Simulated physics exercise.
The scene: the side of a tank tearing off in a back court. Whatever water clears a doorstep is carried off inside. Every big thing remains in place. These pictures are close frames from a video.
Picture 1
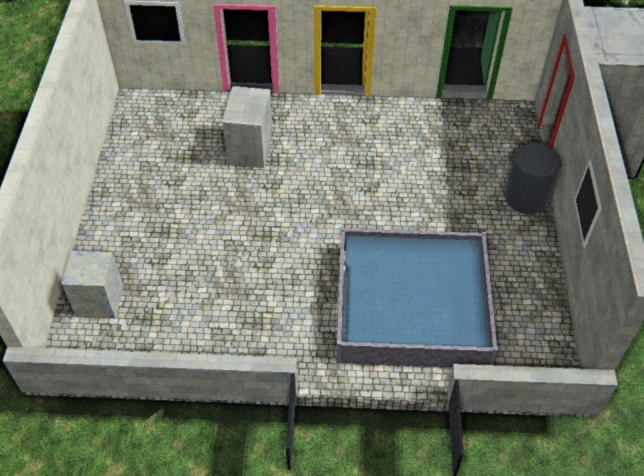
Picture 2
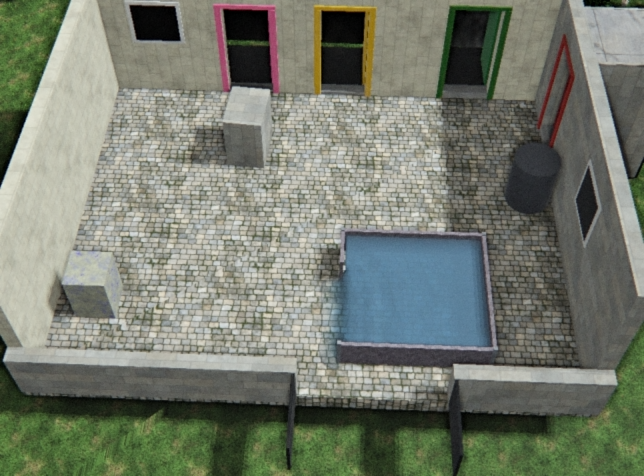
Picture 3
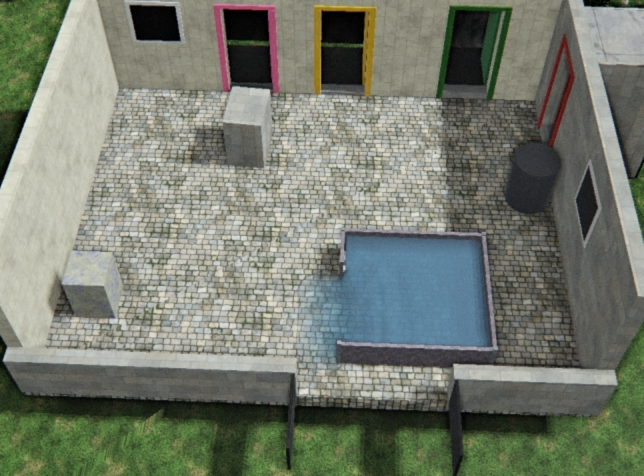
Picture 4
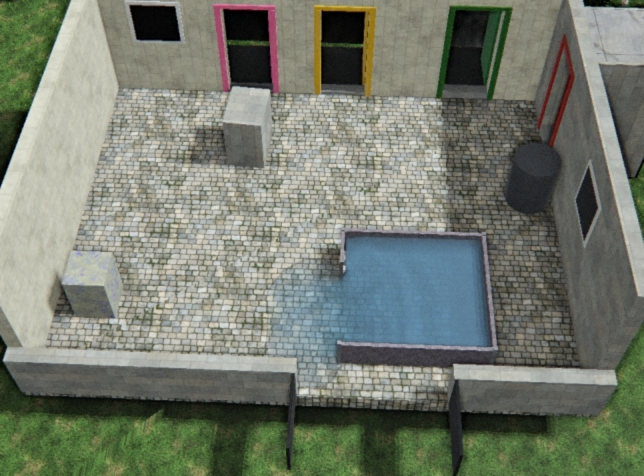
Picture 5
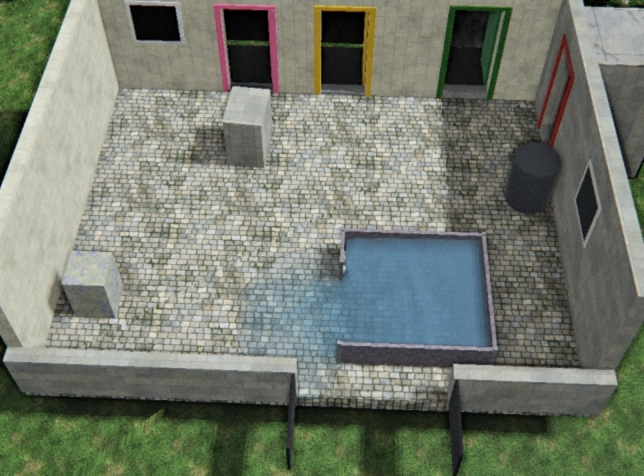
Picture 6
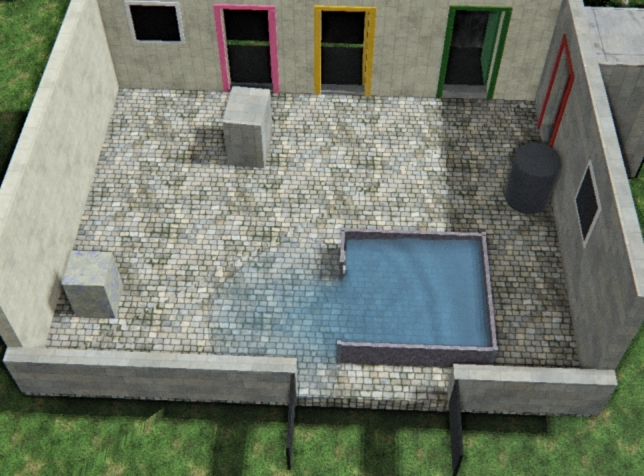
Water poured out of the low square tank when its left side tore open, then spread leftward across the paving stones of the walled courtyard in a thin, widening sheet.
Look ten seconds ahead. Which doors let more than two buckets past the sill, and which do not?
Here is the split: The red door keeps it to two or fewer; the green door keeps it to two or fewer; the pink door lets more through; the yellow door keeps it to two or fewer.
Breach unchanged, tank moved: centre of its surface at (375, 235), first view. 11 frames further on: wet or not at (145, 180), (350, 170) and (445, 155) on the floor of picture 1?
Spot one is touched, spot two is not touched, spot three is not touched.
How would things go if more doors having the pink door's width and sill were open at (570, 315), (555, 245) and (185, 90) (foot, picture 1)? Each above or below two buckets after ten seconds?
In the listed order: Stays within it, stays within it, tops the limit.
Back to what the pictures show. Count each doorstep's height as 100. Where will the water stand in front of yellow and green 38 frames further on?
Depth ratios, approx.: 0 and 0 percent.
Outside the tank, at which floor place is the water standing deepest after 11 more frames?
I would point to (38, 371).
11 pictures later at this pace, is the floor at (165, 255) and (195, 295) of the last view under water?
Result, in the order given: Wetted / wetted.
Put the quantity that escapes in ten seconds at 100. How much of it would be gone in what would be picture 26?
About 25 per cent.
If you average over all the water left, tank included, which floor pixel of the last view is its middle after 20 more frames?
I'd place it roughly at (256, 302).
A moment on, water covers 20 % of the floor; the red door not reached, the green door not reached, the pink door not reached, the yellow door not reached.
Next, water covers 25 % of the floor; the red door not reached, the green door not reached, the pink door not reached, the yellow door not reached.
Then, water covers 30 % of the floor; the red door not reached, the green door not reached, the pink door not reached, the yellow door not reached.
Later, water covers 45 % of the floor; the red door not reached, the green door not reached, the pink door wet at the sill, nothing in, the yellow door not reached.
In the end, water covers 75 % of the floor; the red door not reached, the green door wet at the sill, nothing in, the pink door over two buckets in, the yellow door wet at the sill, nothing in.
